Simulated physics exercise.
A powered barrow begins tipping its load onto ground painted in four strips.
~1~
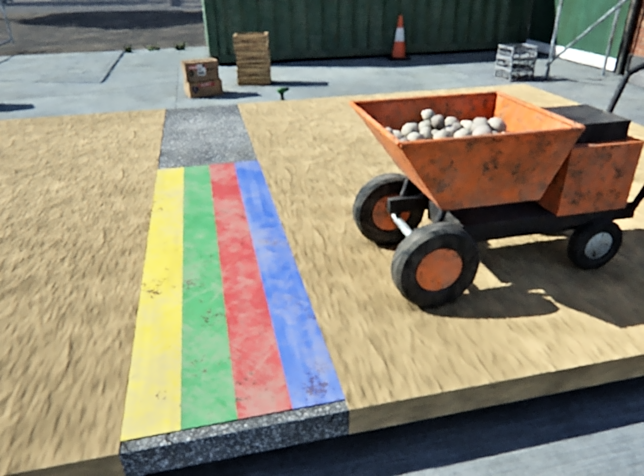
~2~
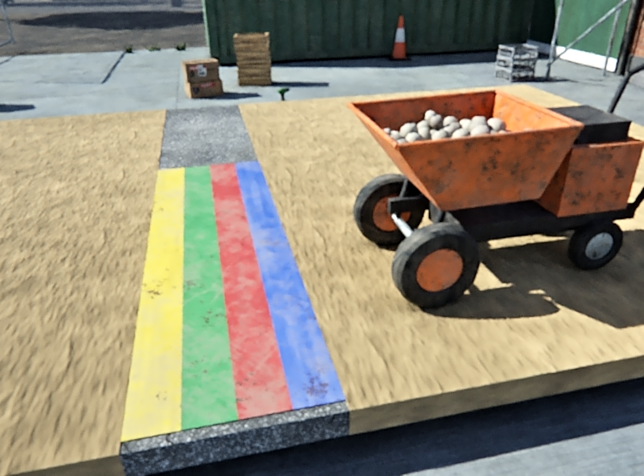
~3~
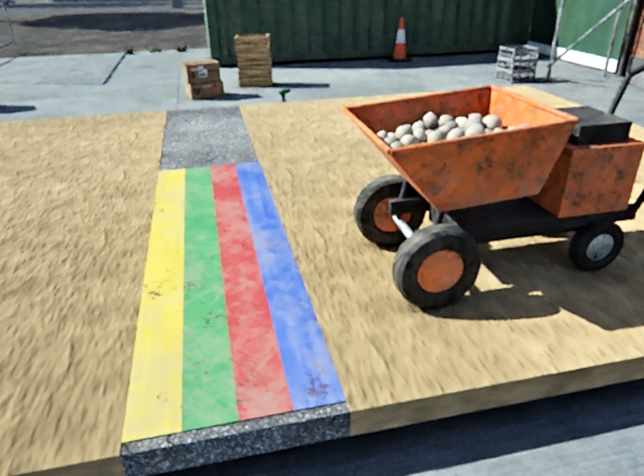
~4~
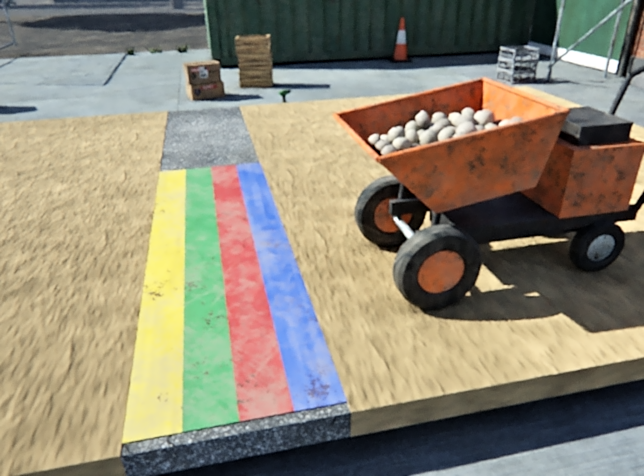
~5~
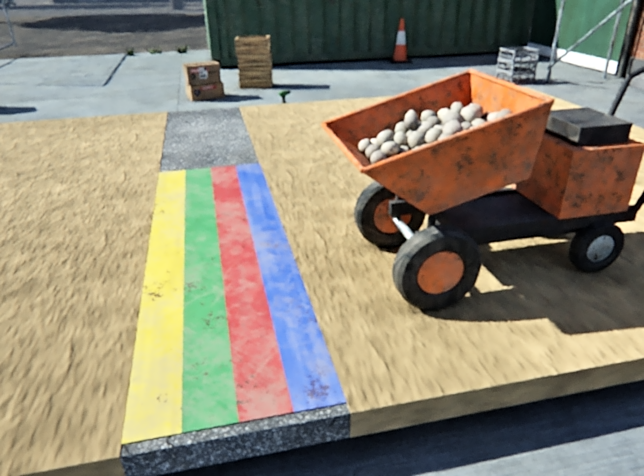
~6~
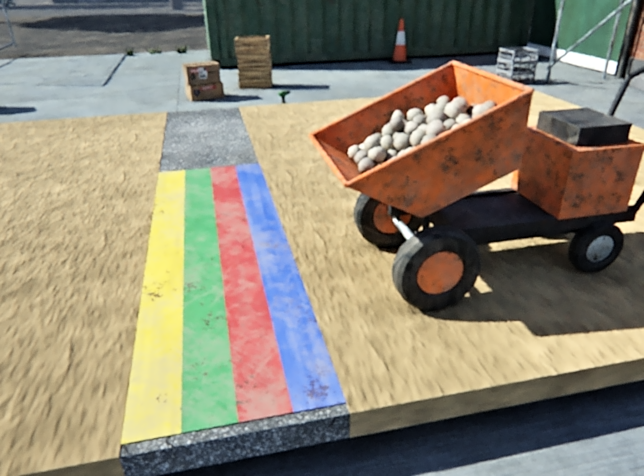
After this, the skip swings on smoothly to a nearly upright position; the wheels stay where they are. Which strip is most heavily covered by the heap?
The red strip.
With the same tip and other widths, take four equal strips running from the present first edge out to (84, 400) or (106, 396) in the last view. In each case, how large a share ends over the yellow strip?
I'd put it at some 10 % for the first and some 10 % for the second.
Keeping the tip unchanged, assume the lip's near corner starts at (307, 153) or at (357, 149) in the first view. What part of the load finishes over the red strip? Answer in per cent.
It works out to 0 per cent in the first case and 20 per cent in the second.
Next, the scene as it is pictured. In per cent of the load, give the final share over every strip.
I'd put the blue strip near 10, the red strip near 30, the green strip near 15 and the yellow strip near 10.
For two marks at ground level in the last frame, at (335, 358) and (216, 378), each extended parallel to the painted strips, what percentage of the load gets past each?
In turn 70 and 30 in a hundred.
Soon after the last picture, skip tipped steeply; all in the skip.
A little later, skip tipped right over; about two thirds in the skip; a small part over the blue strip; about a quarter over the red strip; a stray few over the green strip.
Later still, skip tipped right over; about a quarter in the skip; a small part over the blue strip; about a quarter over the red strip; about a quarter over the green strip; a small part over the yellow strip; a stray few off the paint.
At rest, skip tipped right over; about a quarter in the skip; a small part over the blue strip; about a quarter over the red strip; a small part over the green strip; a small part over the yellow strip; a small part off the paint.
